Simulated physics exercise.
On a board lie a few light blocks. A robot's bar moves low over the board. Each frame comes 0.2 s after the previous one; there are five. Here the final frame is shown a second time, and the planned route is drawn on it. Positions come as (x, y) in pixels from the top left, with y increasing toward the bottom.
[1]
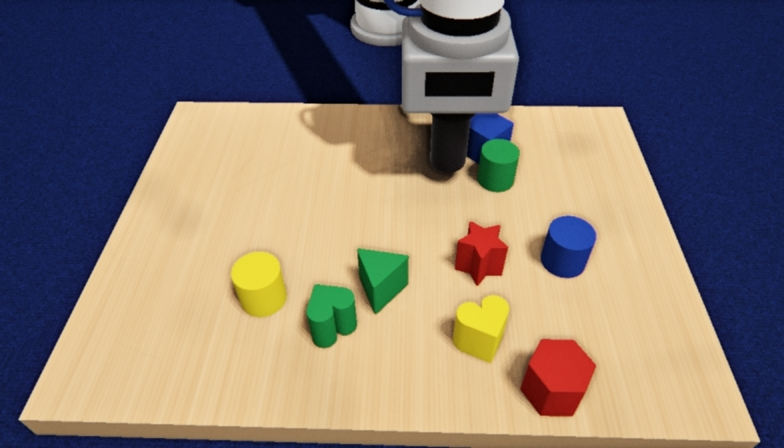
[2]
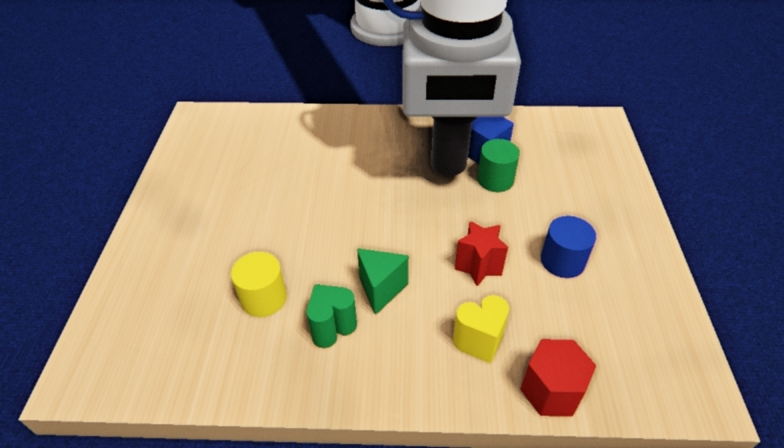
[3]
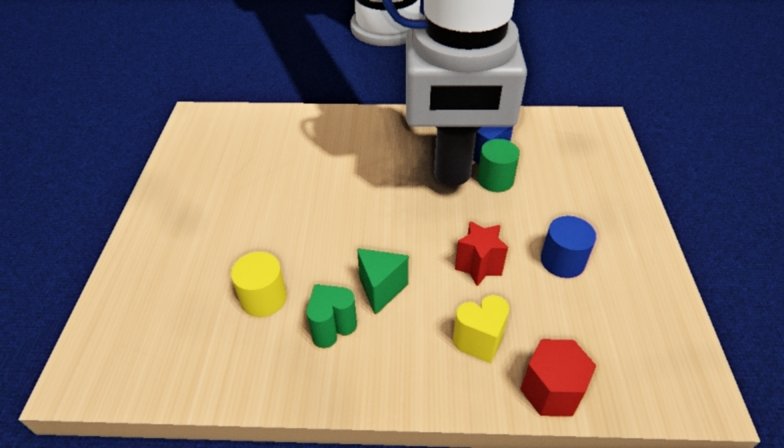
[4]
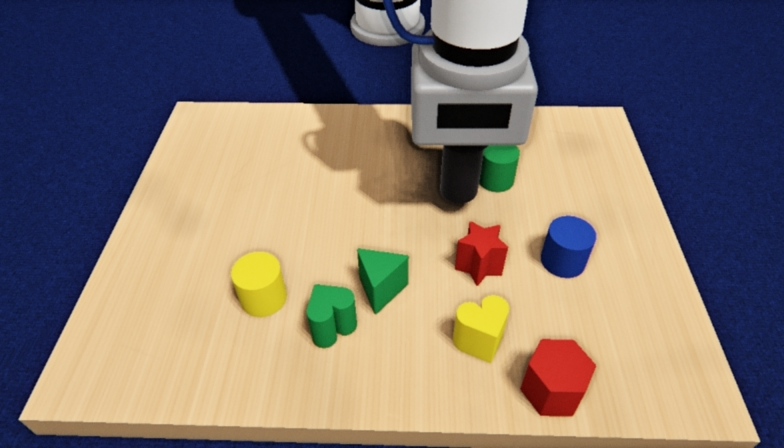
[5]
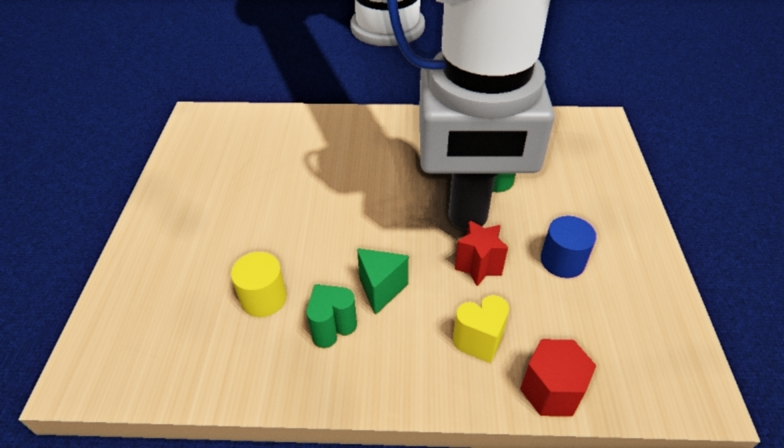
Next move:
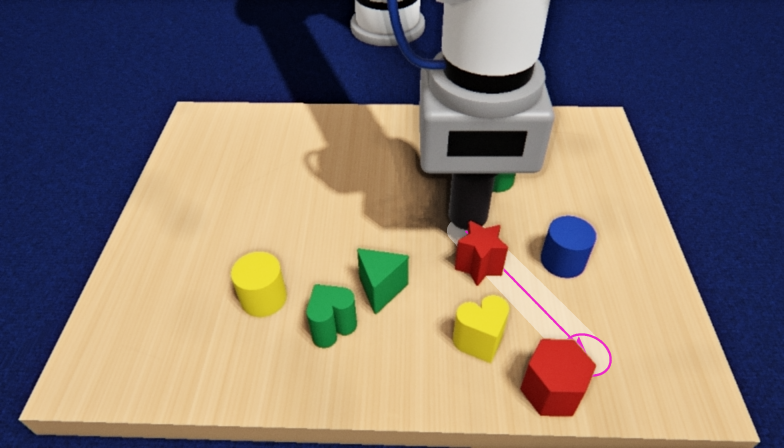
A robot arm lowered its dark bar toward the viewer and slightly right across a wooden board of colourful blocks, passing the green cylinder and coming up close behind the red star, while the blocks stayed still.
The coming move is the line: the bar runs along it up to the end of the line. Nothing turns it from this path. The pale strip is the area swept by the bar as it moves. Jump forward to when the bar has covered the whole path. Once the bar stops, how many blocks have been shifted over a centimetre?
By the end of the path, one block has moved more than about a centimetre.
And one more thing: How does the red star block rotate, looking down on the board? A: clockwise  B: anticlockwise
Correct choice: A.
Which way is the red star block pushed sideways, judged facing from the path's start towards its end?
It slides rightward.
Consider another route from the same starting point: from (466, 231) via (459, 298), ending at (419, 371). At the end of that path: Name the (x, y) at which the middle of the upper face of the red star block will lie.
I'd say the red star block ends with its top centre at (502, 288).
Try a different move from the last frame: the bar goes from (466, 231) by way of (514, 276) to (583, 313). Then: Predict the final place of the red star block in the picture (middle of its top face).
I'd expect the centre of its top face to be at (502, 273).
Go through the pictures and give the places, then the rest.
In the first frame, bar tip (448, 162); block tops, red star block (484, 238); yellow heart block (485, 314); red hexagon (563, 364).
In the second frame, bar (449, 166); blocks unchanged.
In the third frame, bar (452, 175); blocks unchanged.
In the fourth frame, bar (459, 192); blocks unchanged.
In the fifth frame, bar (468, 217); red star block (484, 238); yellow heart block (485, 314); red hexagon (563, 364).
Path on the board, in a line from (466, 231) to (587, 354).
On the path given first. One third of the way, bar (505, 254); red star block (496, 266), turned 15° clockwise.
Two thirds of the way, bar (546, 295); red star block (508, 283), turned 70° clockwise; yellow heart block (482, 316).
At the end, bar (593, 341); red star block (508, 283), turned 70° clockwise; yellow heart block (482, 316); red hexagon in place.
